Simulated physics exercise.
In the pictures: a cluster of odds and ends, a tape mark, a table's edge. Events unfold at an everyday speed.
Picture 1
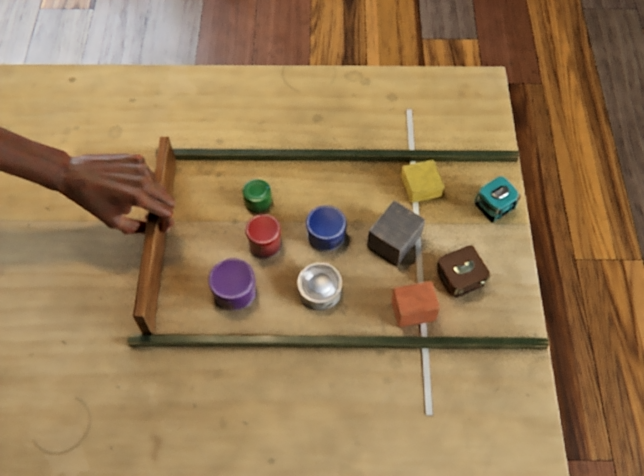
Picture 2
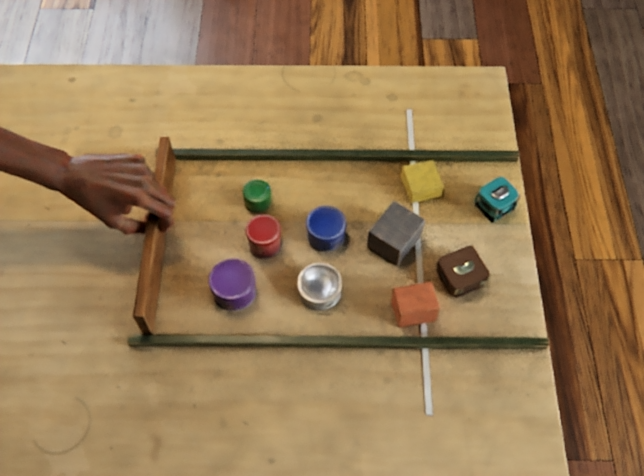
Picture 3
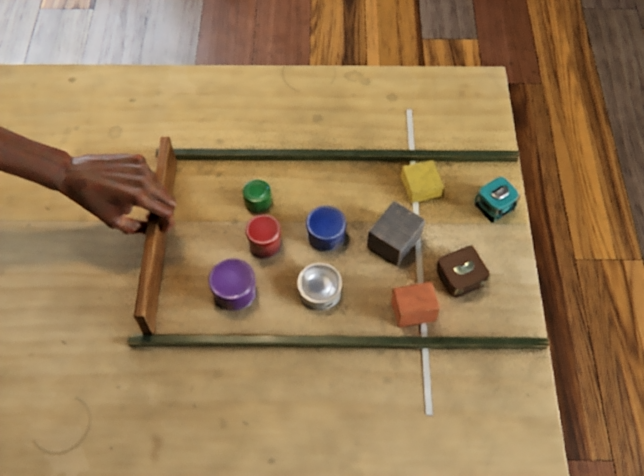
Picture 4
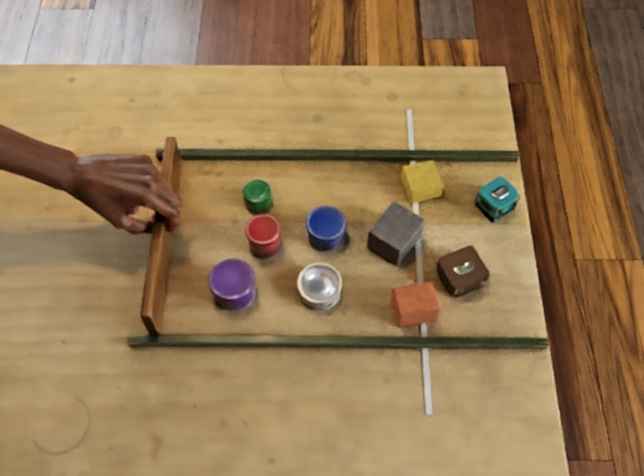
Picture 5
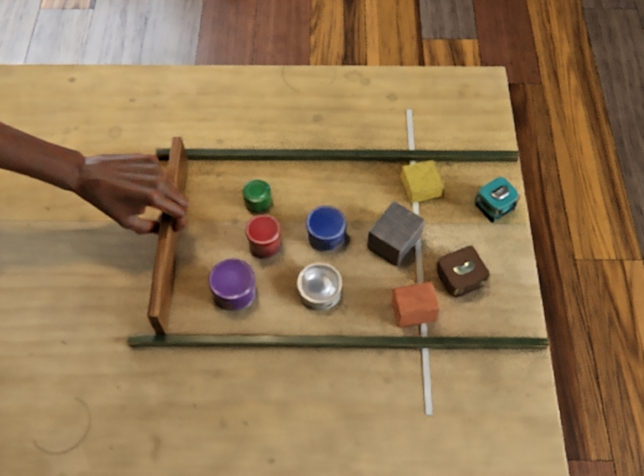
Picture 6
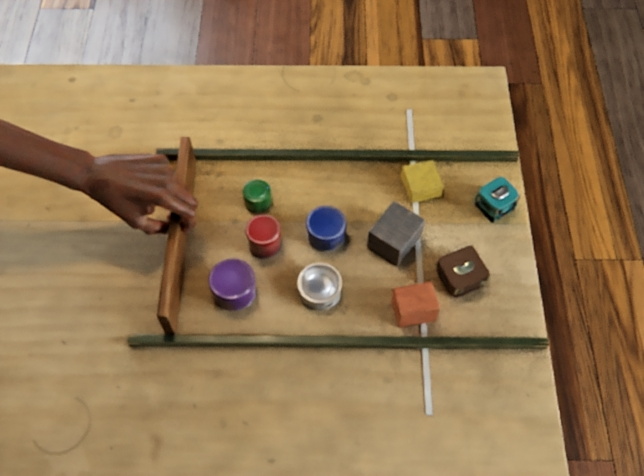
A hand reaches in from the left over a pale wooden table, seen from above, gripping a brown board set across two dark green rails. Green, red, blue, purple and silver round containers sit mid-table, with yellow, grey, orange, brown and turquoise blocky objects around a pale tape line at right. The hand rests at first, then slides the board slightly rightward while the objects and camera stay still.
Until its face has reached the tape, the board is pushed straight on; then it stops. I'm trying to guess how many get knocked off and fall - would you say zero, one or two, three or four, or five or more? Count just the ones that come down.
The way I see it, not one of them ends up off the end.
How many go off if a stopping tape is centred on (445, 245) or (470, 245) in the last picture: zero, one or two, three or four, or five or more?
In order: One or two and one or two.
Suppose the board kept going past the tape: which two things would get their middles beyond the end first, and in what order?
Brown case and then turquoise case.
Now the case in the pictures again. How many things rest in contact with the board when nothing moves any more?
That makes 3.
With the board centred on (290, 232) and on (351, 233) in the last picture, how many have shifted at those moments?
At the first spot the count is 5, and at the second it is 7.
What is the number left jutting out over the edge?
The number overhanging is 1.
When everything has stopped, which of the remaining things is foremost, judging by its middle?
The brown case is foremost.
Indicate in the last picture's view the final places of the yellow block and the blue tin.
I'd put one close to (454, 175) and the other close to (457, 207).
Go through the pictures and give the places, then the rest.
Turquoise case (497, 199); brown case (462, 272); yellow block (422, 181); board (156, 231); tape (418, 244), in the first picture.
Brown case (462, 273); grey block (396, 233), in the second picture.
Yellow block (422, 182); blue tin (326, 229), in the third picture.
Turquoise case (497, 199); purple tin (233, 285), in the fourth picture.
Brown case (462, 273); red pot (264, 237), in the fifth picture.
Turquoise case (497, 199); brown case (462, 273); yellow block (422, 182); board (178, 231); tape (418, 244), in the sixth picture.
Soon after, none off yet; turquoise case at rest near (497, 199); brown case at rest near (462, 273); yellow block at rest near (422, 182).
At rest, the number that fall off is zero.
